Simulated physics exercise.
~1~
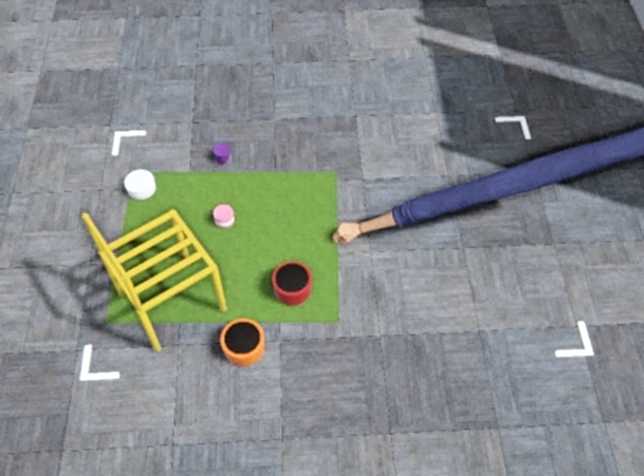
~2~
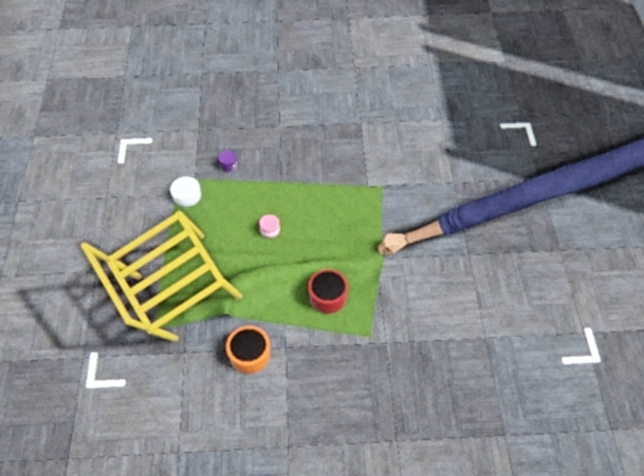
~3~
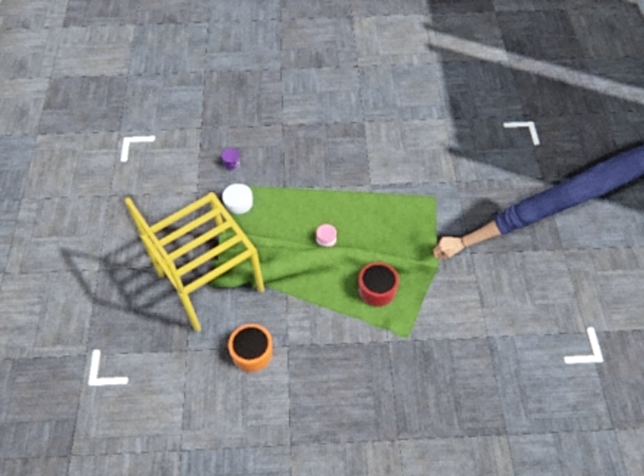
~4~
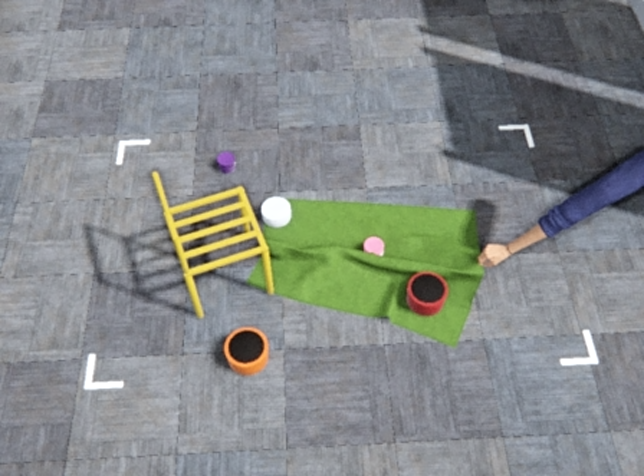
Hallway floor, a hand dragging a green sheet rightward, carrying pots, a white tub and yellow chair, leaving orange and purple containers behind.
